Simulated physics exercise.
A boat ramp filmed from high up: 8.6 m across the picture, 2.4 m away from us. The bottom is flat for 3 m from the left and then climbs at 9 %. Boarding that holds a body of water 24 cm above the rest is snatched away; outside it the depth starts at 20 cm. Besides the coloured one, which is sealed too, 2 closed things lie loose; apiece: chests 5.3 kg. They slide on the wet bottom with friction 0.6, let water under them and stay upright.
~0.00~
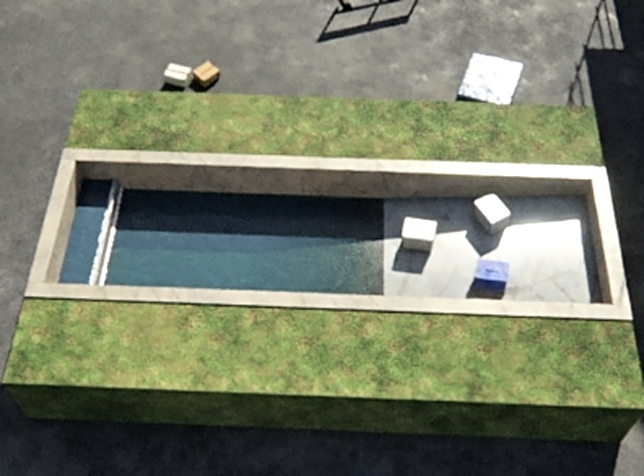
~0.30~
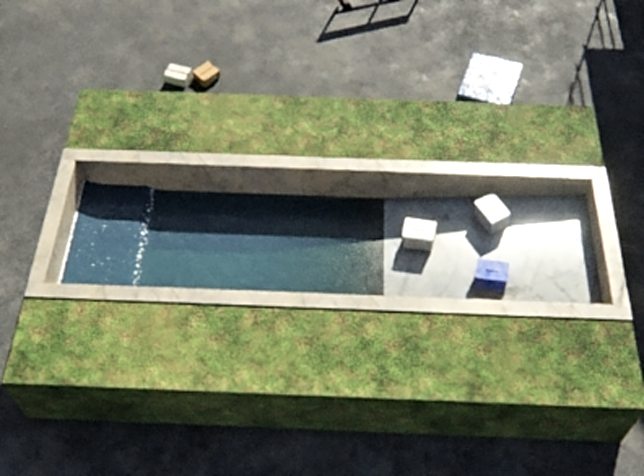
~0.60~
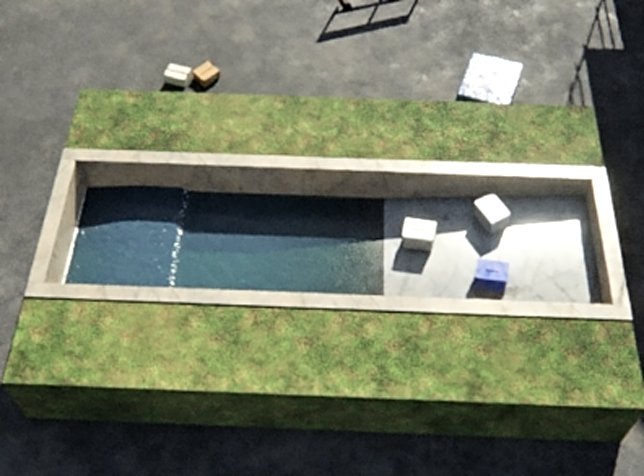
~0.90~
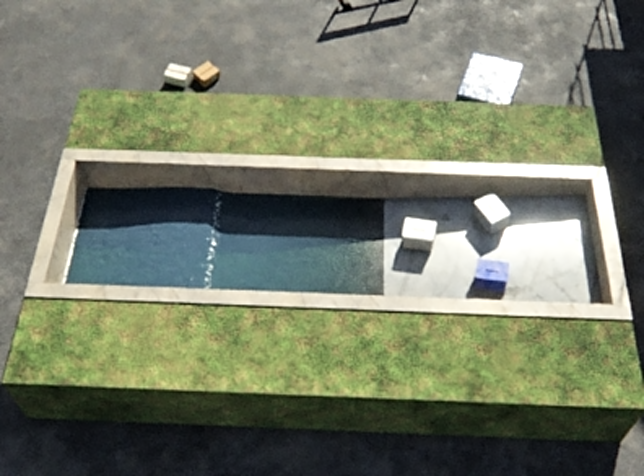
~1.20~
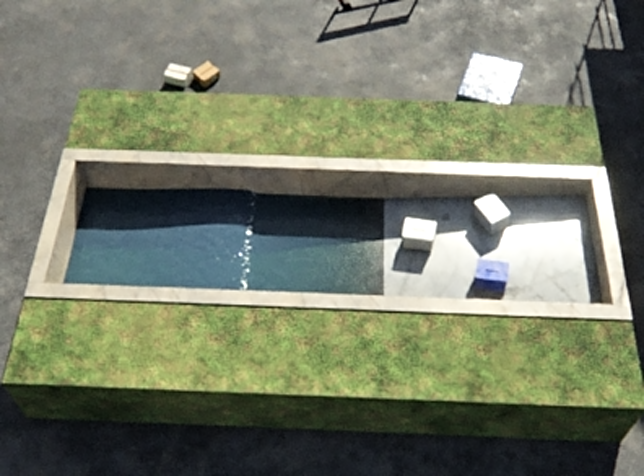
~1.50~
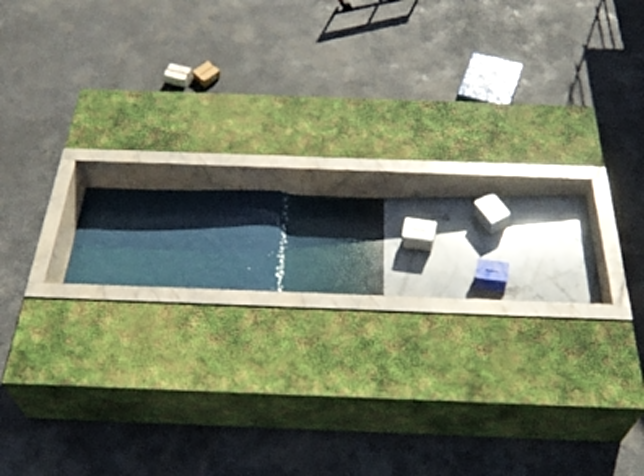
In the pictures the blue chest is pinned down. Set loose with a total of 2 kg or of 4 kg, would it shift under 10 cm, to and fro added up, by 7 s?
For it, only the larger load is enough.
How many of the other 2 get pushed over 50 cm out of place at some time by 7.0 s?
1 of them.
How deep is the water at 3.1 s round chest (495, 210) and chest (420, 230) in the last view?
Roughly 0 and 3 cm.
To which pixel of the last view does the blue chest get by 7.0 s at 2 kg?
Near (373, 263).
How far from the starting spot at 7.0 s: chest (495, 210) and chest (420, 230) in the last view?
In that order: 0 cm, 150 cm.
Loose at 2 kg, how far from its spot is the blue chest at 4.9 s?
About 0 cm.
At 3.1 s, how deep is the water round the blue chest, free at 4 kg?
About 0 cm.
After 2.1 s the blue chest would be 0 cm from its start with 2 kg and 0 cm from its start with 4 kg; 0 cm of water round it then.
After 3.1 s the blue chest would be 0 cm from its start with 2 kg and 0 cm from its start with 4 kg; 0 cm of water round it then.
After 4.9 s the blue chest would be 2 cm from its start with 2 kg and 2 cm from its start with 4 kg; 2 cm of water round it then.
After 7.0 s the blue chest would be 191 cm from its start with 2 kg and 2 cm from its start with 4 kg; 0 cm of water round it then.
